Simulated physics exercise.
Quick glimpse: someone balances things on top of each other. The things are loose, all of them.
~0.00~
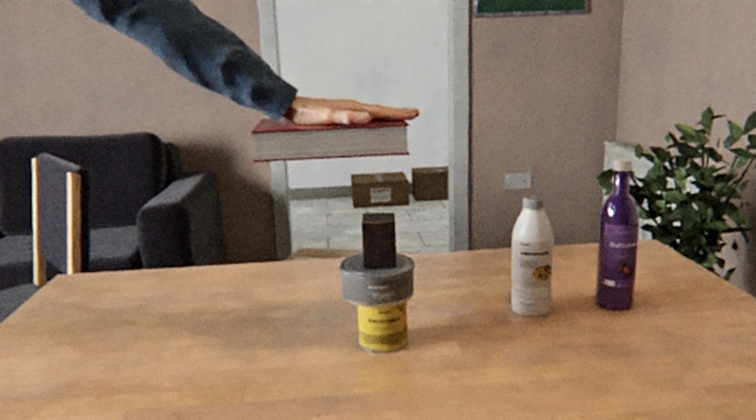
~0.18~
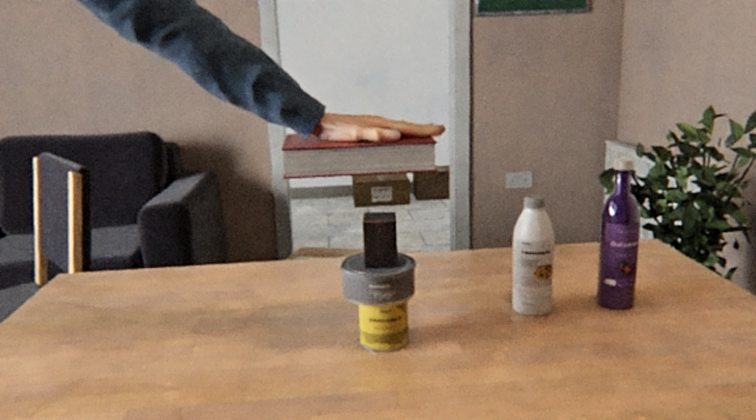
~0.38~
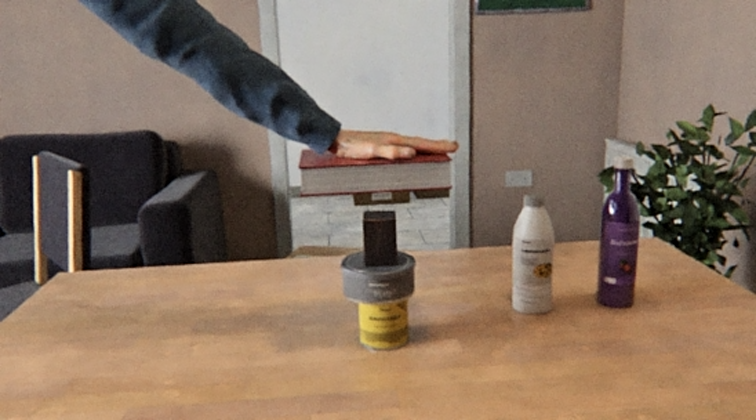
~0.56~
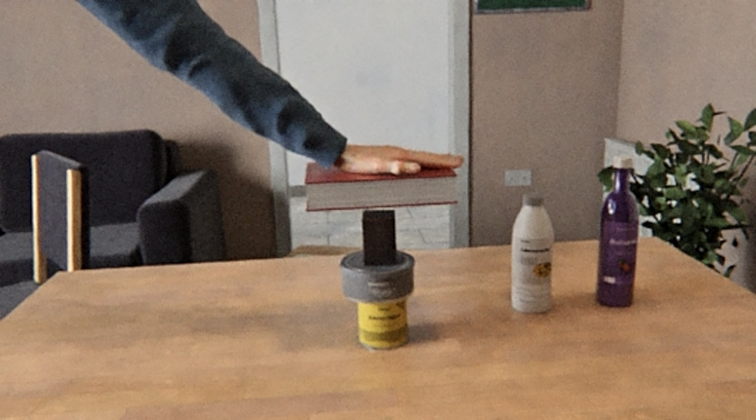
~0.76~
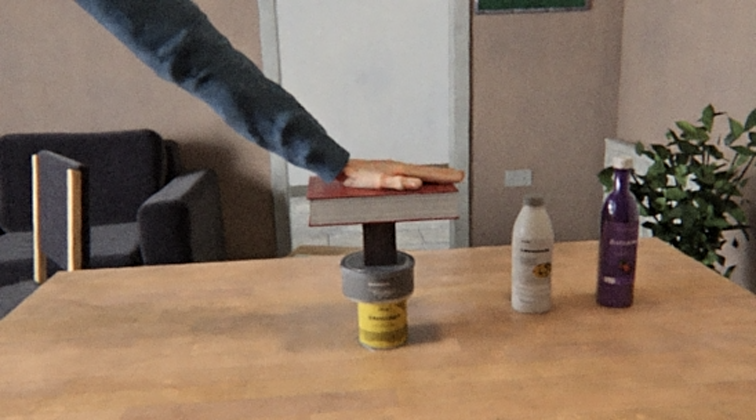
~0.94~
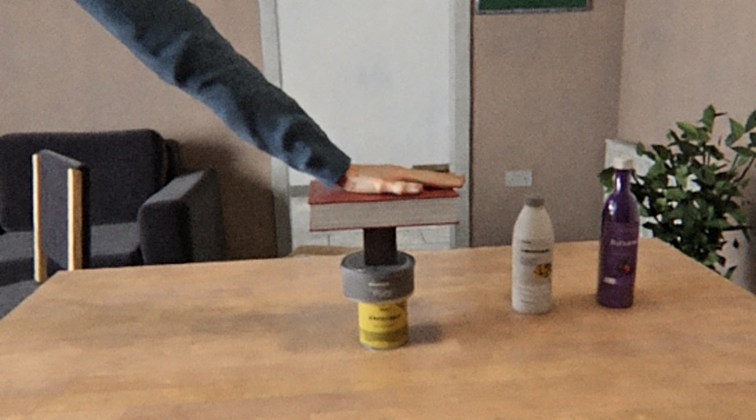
A hand lowered a red book, drifting a little to the right, onto a black block stacked on a grey tub and a yellow pot, and kept its palm on top, two bottles standing nearby.
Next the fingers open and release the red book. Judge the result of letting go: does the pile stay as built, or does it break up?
The pile stays as built.
After 1.24 s, nothing has stirred.
After 2.34 s, red book resting near (380, 202).
At rest (4.0 s), all 6 in place. Seen from the same camera at the end, red book near (380, 202). The pile stays up.
